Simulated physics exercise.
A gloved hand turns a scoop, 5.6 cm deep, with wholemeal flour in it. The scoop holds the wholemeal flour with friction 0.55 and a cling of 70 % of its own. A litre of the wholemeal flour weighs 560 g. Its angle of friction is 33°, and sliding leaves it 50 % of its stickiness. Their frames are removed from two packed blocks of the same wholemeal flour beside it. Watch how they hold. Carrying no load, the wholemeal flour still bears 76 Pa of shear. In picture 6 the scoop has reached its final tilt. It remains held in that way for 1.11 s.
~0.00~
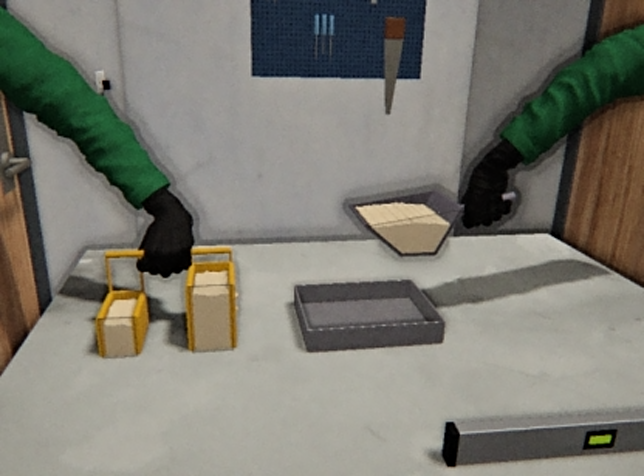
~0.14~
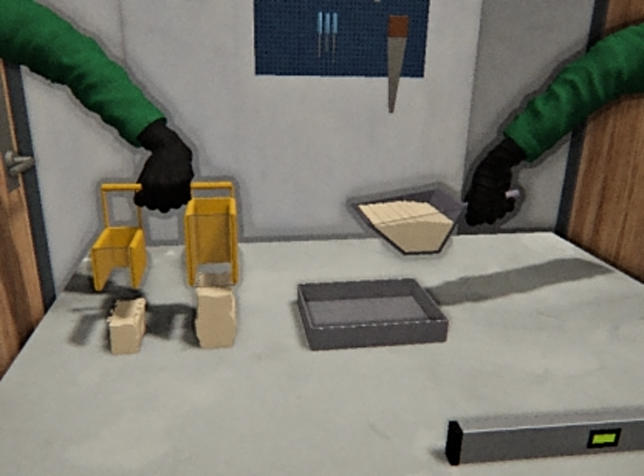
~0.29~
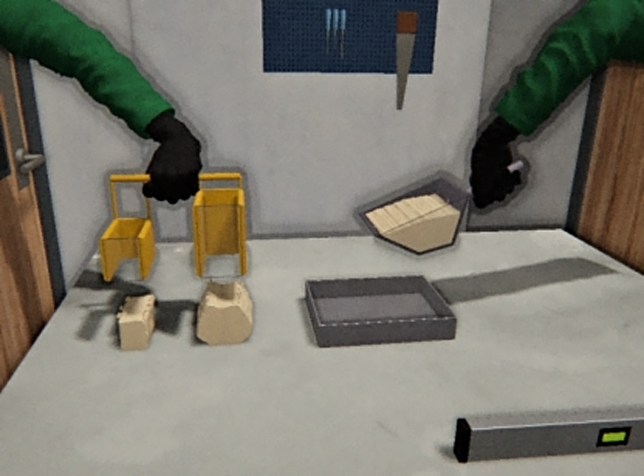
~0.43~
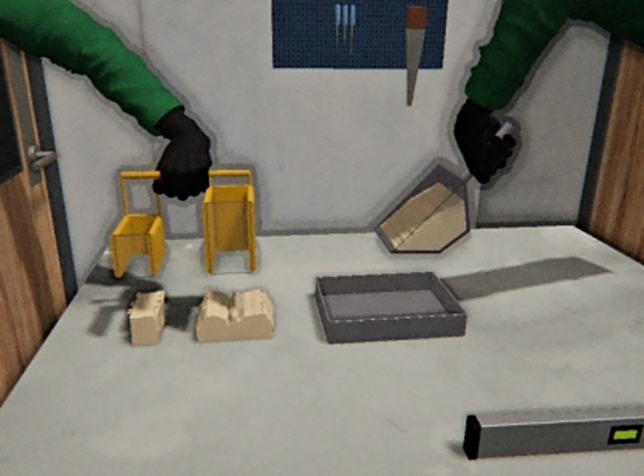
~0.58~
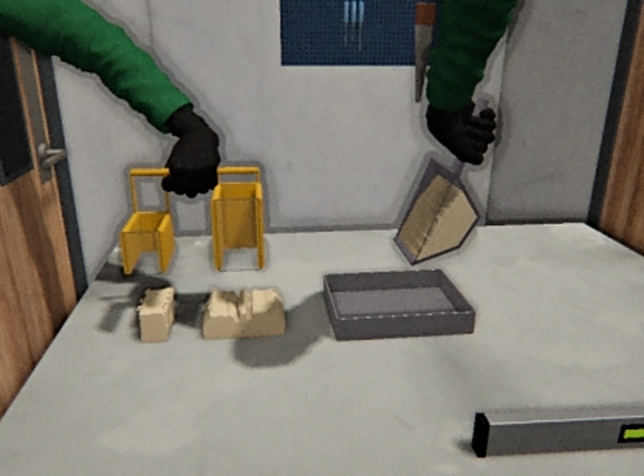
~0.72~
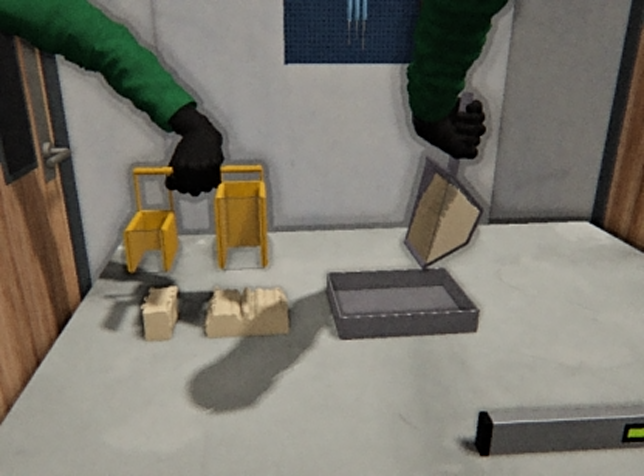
A black-gloved hand lifted the yellow holders off two pale floury blocks, and the taller block slumped low while the shorter kept its height, as another hand tilted a scoop of flour steeply beside a grey tray.
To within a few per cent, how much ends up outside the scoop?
About 59 %.
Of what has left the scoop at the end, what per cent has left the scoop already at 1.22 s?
60 %.
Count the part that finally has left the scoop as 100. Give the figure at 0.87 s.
0 per cent.
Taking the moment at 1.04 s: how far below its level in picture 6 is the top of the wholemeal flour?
Around 4.0 centimetres, give or take.
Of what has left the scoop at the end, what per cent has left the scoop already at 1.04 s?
Around 10 percent.
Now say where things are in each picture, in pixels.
Lip at (368, 224), tilt 0 degrees; crest of the wholemeal flour at (417, 222); block heights 6.1 cm, 11 cm (left to right), in the first picture.
Lip at (371, 223), tilt 1 degrees; crest of the wholemeal flour at (420, 221); block heights 6.1 cm, 11 cm (left to right), in the second picture.
Lip at (378, 234), tilt 15 degrees; crest of the wholemeal flour at (458, 214); block heights 6.1 cm, 8.3 cm (left to right), in the third picture.
Lip at (392, 250), tilt 38 degrees; crest of the wholemeal flour at (463, 201); block heights 6.1 cm, 5.7 cm (left to right), in the fourth picture.
Lip at (412, 262), tilt 60 degrees; crest of the wholemeal flour at (461, 193); block heights 6.1 cm, 5.1 cm (left to right), in the fifth picture.
Lip at (423, 266), tilt 70 degrees; crest of the wholemeal flour at (461, 192); block heights 6.1 cm, 5.1 cm (left to right), in the sixth picture.
After 0.87 s, the scoop is at 70 degrees and 0 % has left it.
After 1.04 s, the scoop is at 70 degrees and 4 % has left it.
After 1.22 s, the scoop is at 70 degrees and 35 % has left it.
After 1.39 s, the scoop is at 70 degrees and 58 % has left it.
After 1.56 s, the scoop is at 70 degrees and 59 % has left it.
